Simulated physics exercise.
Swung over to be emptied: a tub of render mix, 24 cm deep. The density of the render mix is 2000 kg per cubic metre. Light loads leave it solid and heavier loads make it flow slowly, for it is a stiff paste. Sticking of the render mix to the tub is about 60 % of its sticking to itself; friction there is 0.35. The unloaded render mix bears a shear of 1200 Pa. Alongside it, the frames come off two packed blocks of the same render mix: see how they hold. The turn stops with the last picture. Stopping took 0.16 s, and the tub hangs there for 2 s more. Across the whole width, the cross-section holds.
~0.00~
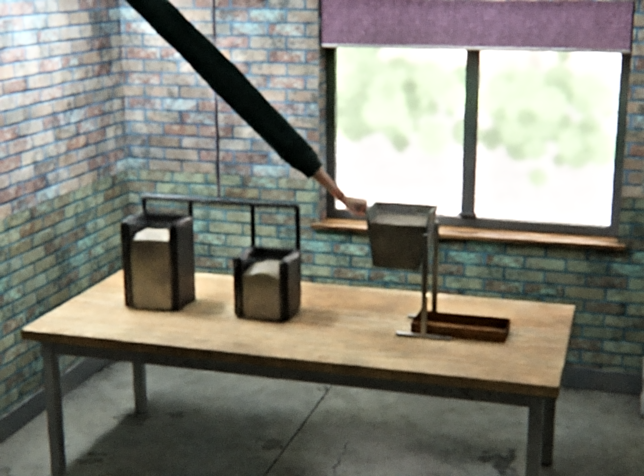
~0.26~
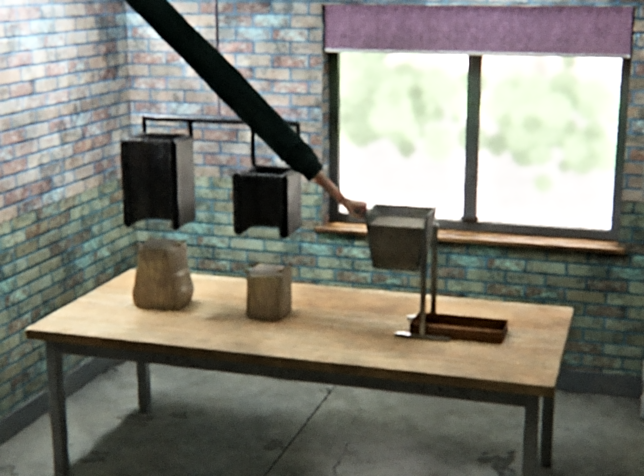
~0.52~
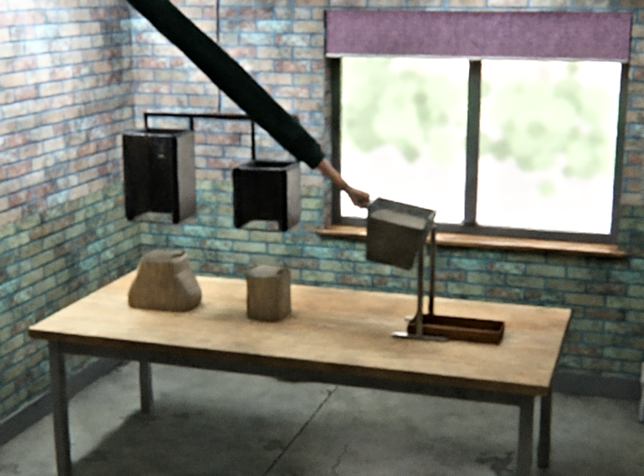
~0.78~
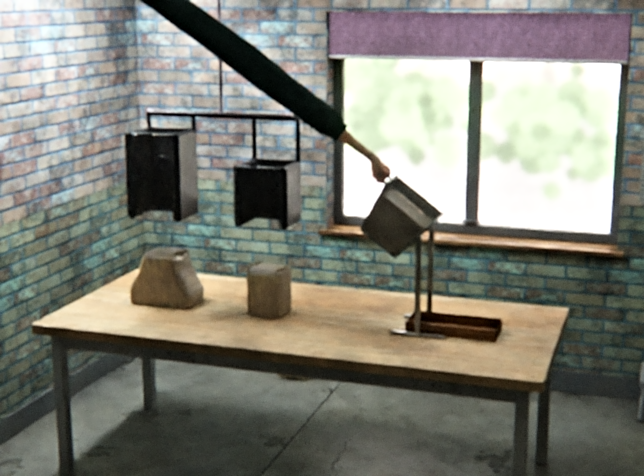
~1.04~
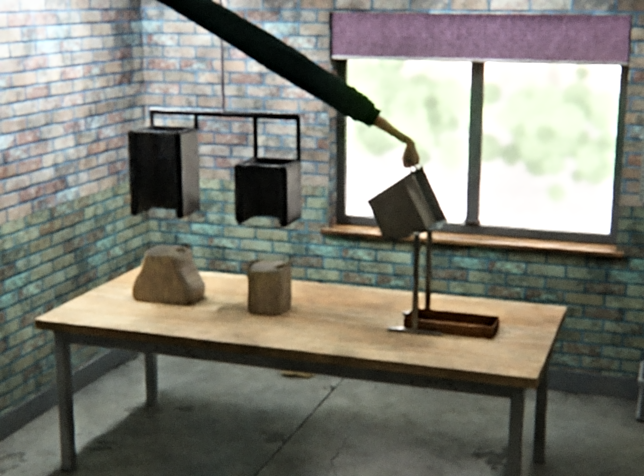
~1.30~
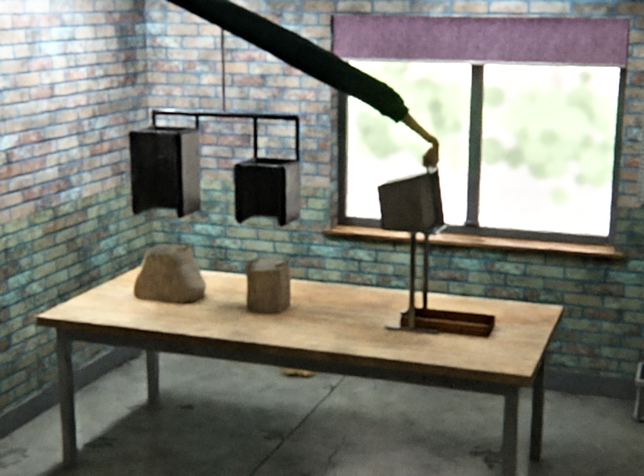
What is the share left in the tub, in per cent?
About 100 %.
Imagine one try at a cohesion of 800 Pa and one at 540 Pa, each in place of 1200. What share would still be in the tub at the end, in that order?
You'd see 100 percent the first time and 70 percent the second.
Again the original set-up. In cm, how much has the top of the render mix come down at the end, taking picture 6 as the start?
Roughly 0 cm.
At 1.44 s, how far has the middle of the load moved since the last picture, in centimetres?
Displacement noted: Approx. 0 cm... about that.
After 1.44 s, the tub is at 82 degrees and holds 100 %.
After 1.61 s, the tub is at 82 degrees and holds 100 %.
After 1.78 s, the tub is at 82 degrees and holds 100 %.
After 1.95 s, the tub is at 82 degrees and holds 100 %.
After 3.30 s, the tub is at 82 degrees and holds 100 %.
